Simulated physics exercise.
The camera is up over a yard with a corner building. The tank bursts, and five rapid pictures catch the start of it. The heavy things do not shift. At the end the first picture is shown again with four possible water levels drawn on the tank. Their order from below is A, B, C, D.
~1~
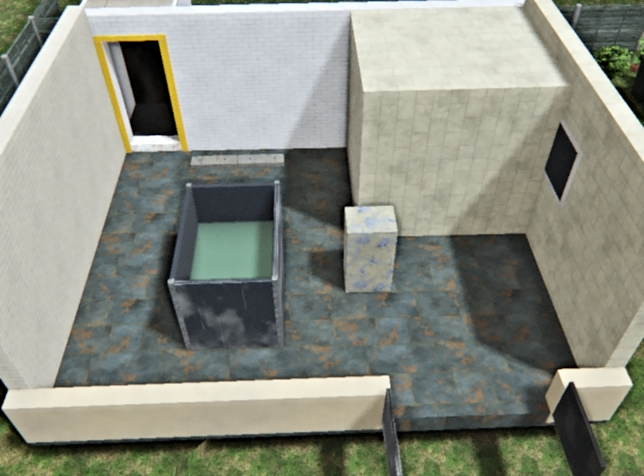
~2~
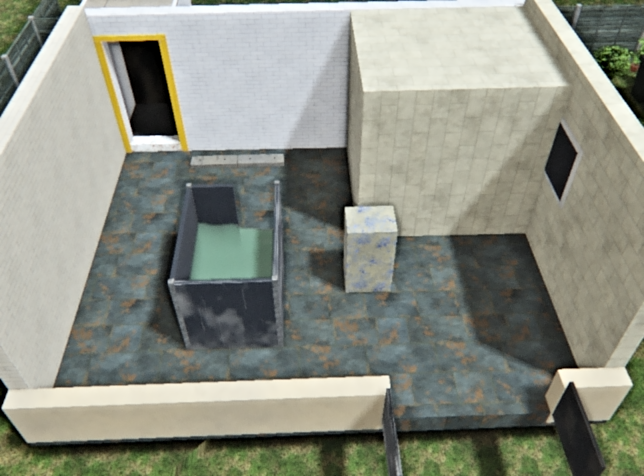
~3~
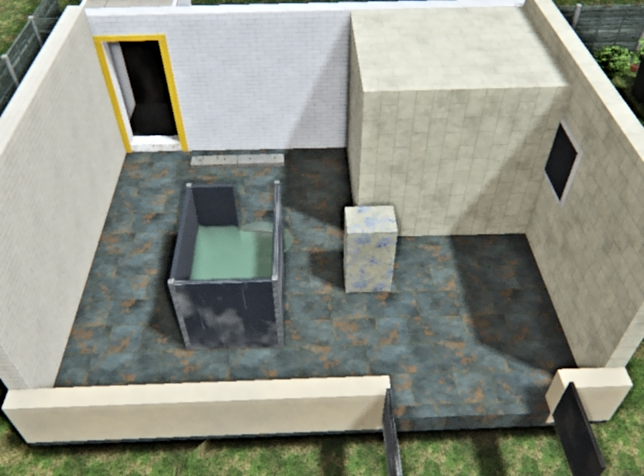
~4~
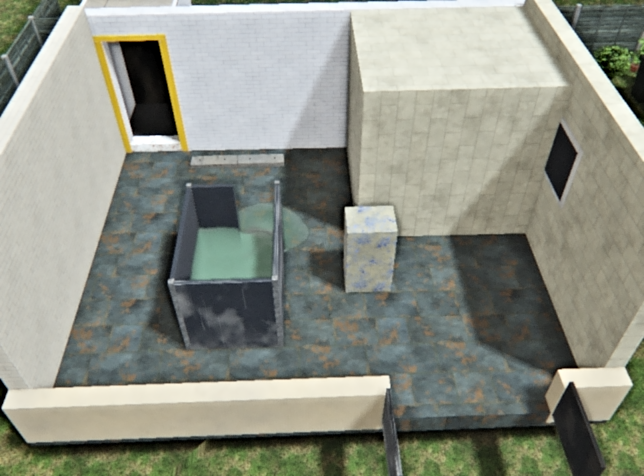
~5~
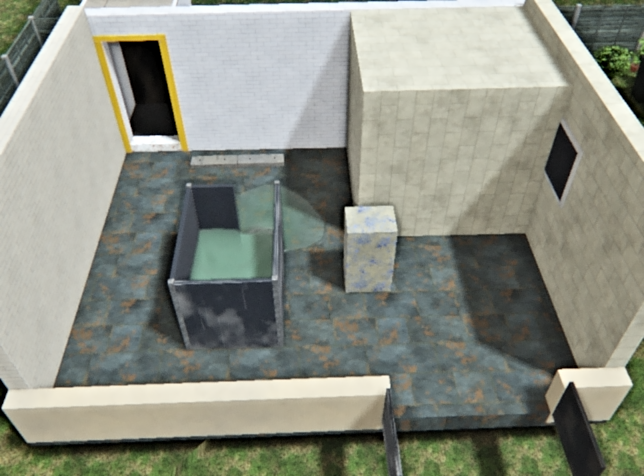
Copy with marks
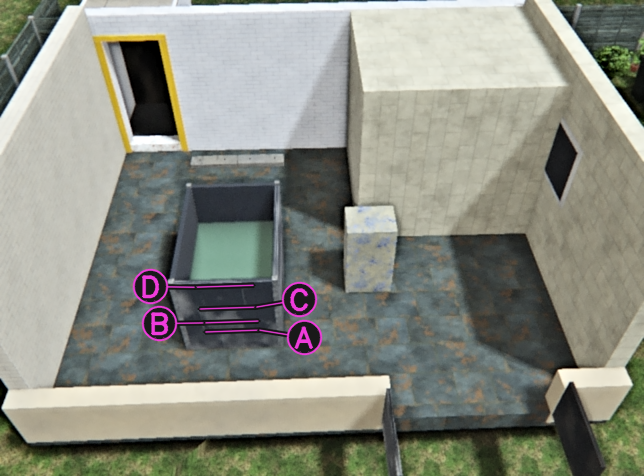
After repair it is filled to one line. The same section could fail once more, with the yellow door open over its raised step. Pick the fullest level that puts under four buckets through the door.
The answer is level C.
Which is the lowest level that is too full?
D.
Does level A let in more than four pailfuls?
No, not at all.
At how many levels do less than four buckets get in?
Three of them.
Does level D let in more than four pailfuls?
Yes, that goes wrong.
In magenta, A at (232, 331); B at (230, 322); C at (228, 308); D at (224, 286); from the bottom up A, B, C, D.
With A, nothing gets over.
With B, nothing gets over.
With C, a bucket or two gets in.
With D, about 8 bucketfuls get in.
